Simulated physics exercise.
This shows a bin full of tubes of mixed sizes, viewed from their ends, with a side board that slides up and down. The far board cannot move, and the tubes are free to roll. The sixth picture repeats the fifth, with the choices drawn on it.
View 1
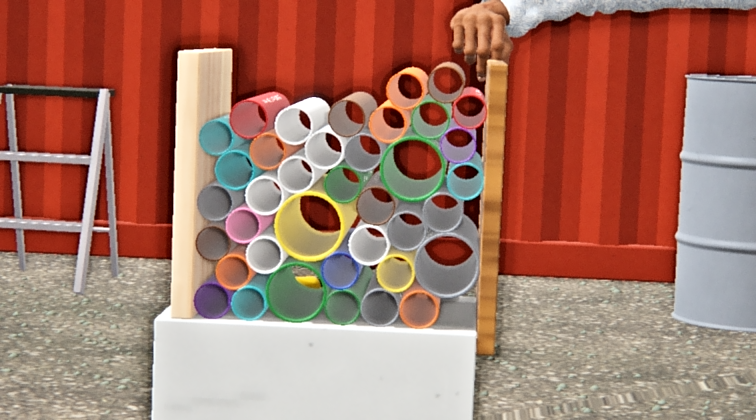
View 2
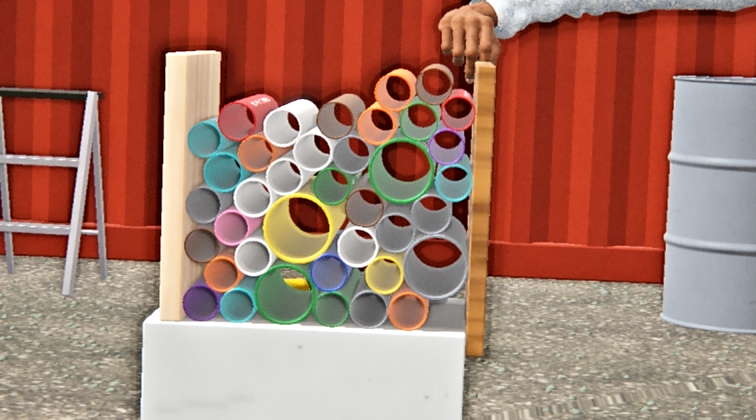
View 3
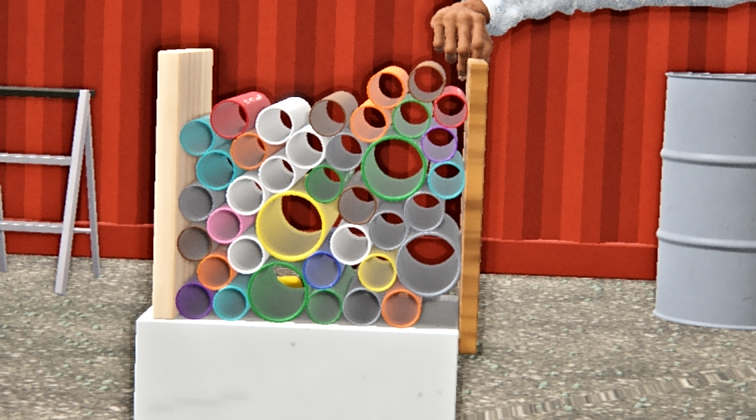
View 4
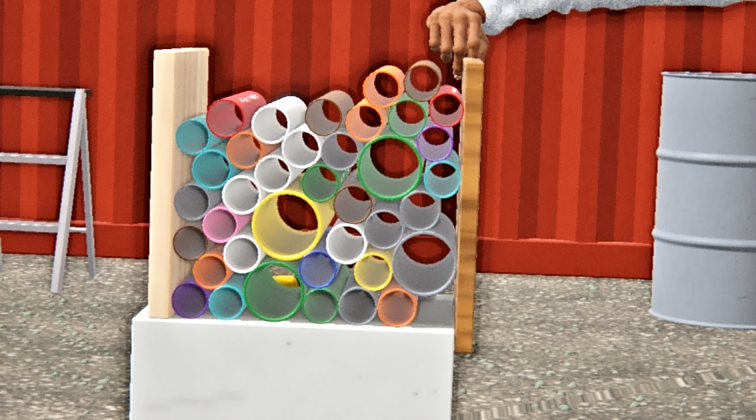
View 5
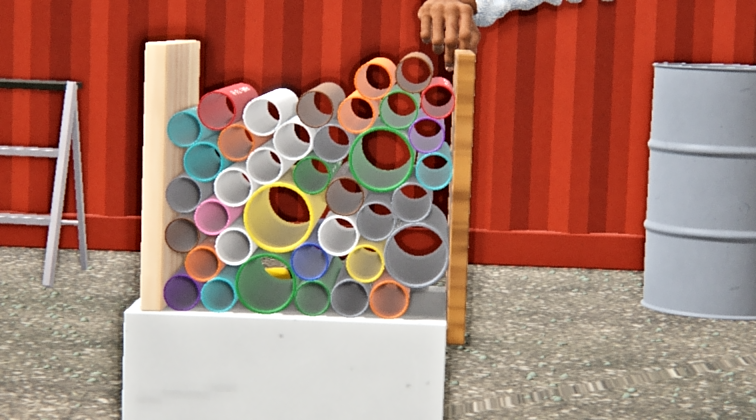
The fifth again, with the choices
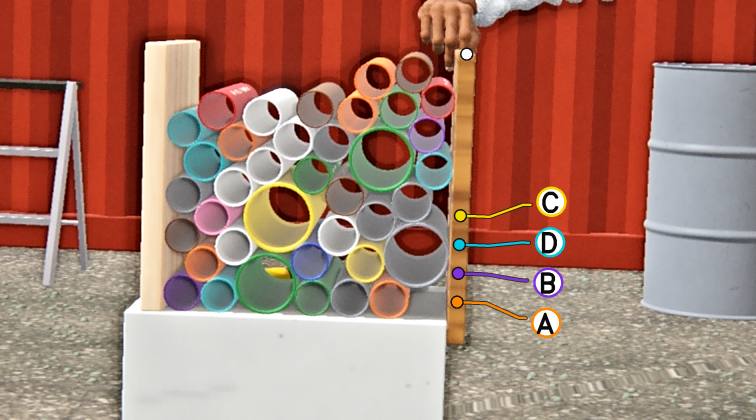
In front of a red corrugated wall on gravelly ground, a white block is seen from the front at roughly level height. On it, open-ended tubes in white, grey, green, yellow, orange, turquoise and other colours are stacked between a pale board at left and a browner board at right, where a hand rests near the top. The camera shifts slightly, carrying everything a little leftward, while the tubes and boards barely move.
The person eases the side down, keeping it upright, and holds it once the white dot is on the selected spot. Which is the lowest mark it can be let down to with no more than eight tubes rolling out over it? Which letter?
At most to C.
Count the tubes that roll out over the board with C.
At C the number is six.
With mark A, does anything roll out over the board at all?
Yes.
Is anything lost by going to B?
Yes.
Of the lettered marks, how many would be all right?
The number is one.
On the copy, A at (457, 302); B at (458, 273); C at (461, 216); D at (460, 245); the white dot at (467, 54).
On C. First, top of the board (455, 124).
Then, top of the board (452, 204).
Finally, top of the board (451, 215), six out over the board.
By contrast, A more than eight out over the board; B more than eight out over the board; D more than eight out over the board.
